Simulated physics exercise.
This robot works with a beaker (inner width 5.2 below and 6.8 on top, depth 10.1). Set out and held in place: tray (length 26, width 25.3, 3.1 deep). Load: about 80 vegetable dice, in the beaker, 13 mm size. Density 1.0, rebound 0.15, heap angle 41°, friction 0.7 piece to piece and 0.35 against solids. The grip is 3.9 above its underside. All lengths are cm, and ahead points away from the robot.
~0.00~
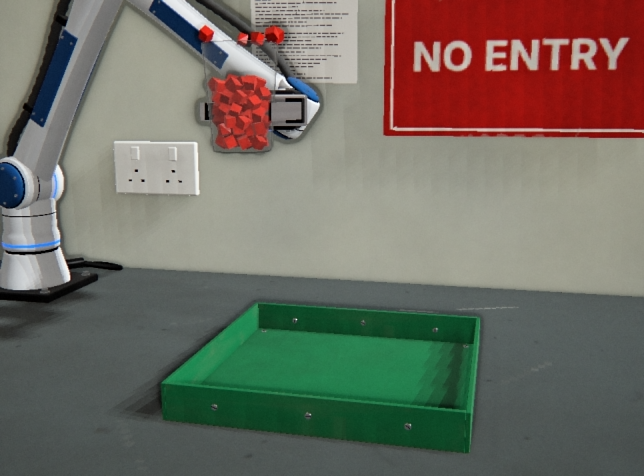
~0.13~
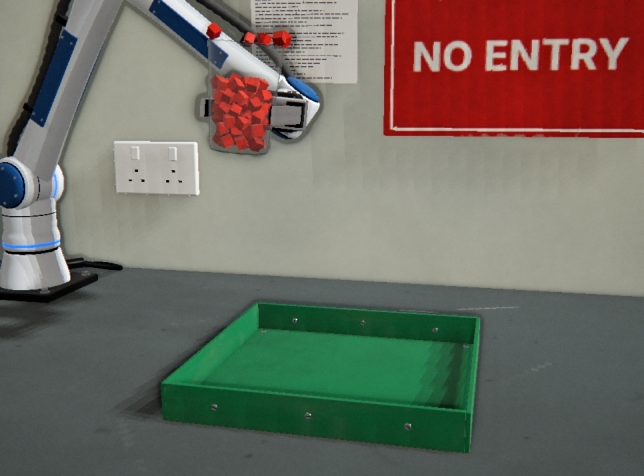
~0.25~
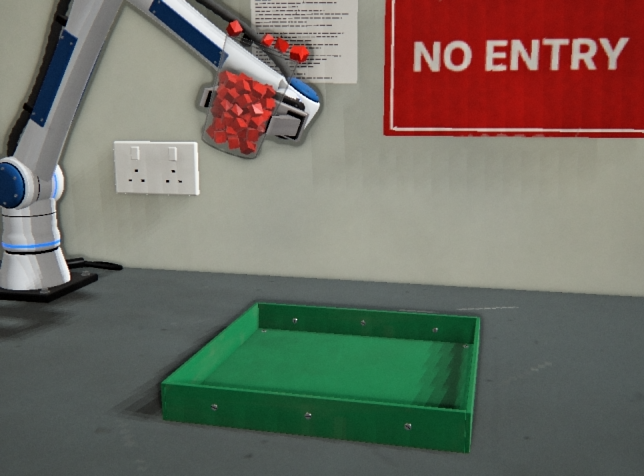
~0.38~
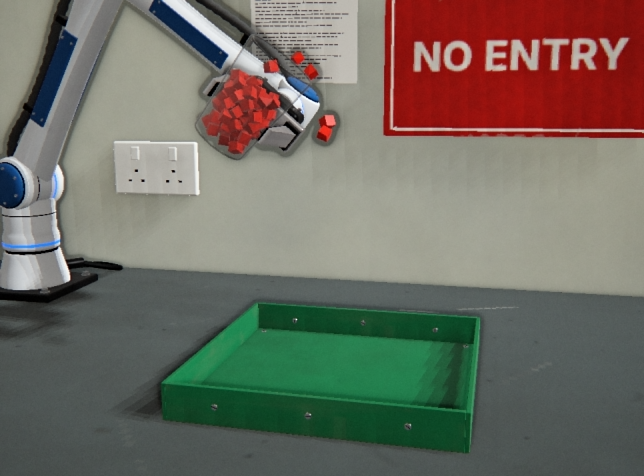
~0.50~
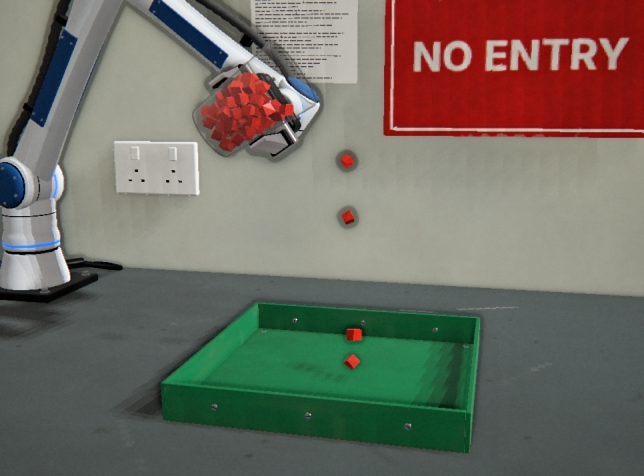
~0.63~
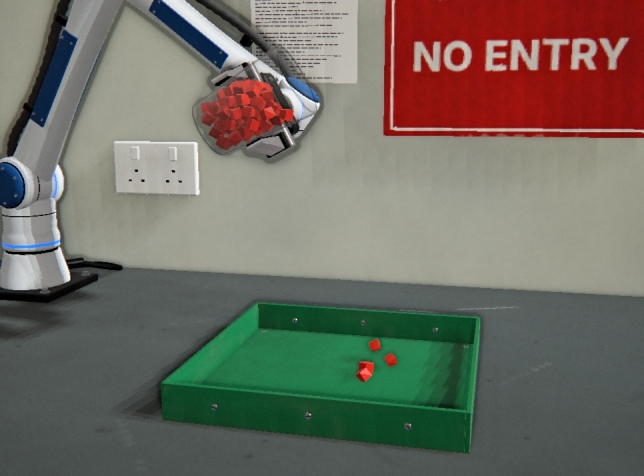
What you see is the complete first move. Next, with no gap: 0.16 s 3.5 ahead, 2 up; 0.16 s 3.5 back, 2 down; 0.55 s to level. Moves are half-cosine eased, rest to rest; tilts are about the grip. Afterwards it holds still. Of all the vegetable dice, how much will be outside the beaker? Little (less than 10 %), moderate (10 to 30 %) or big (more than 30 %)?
Answer: Little; less than 10 % of the vegetable dice finish outside the beaker.
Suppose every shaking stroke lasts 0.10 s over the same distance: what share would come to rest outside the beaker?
Then about 35 per cent.
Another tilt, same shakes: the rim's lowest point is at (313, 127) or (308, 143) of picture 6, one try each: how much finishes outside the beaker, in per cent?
About 10 and 30 per cent.
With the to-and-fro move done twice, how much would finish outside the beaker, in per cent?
In that case some 5 per cent.
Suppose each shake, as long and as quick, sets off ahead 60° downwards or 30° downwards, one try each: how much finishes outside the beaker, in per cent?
About 5 and 5 per cent.
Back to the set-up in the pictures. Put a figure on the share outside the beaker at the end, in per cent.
Some 5 per cent.
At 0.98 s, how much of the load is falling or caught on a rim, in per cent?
Some 0 per cent.
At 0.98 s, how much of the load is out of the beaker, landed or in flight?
Some 5 per cent.
By 0.98 s, tilted 62° forward, highest piece 29 above the table; 74 in the beaker, 4 in the tray.
By 1.33 s, tilted 14° forward, highest piece 32 above the table; 74 in the beaker, 4 in the tray.
By 1.70 s, level, highest piece 32 above the table; 74 in the beaker, 4 in the tray.
By 2.75 s, level, highest piece 32 above the table; 74 in the beaker, 4 in the tray.
Final count, 74 in the beaker, 4 in the tray. That is 5 % outside the beaker.
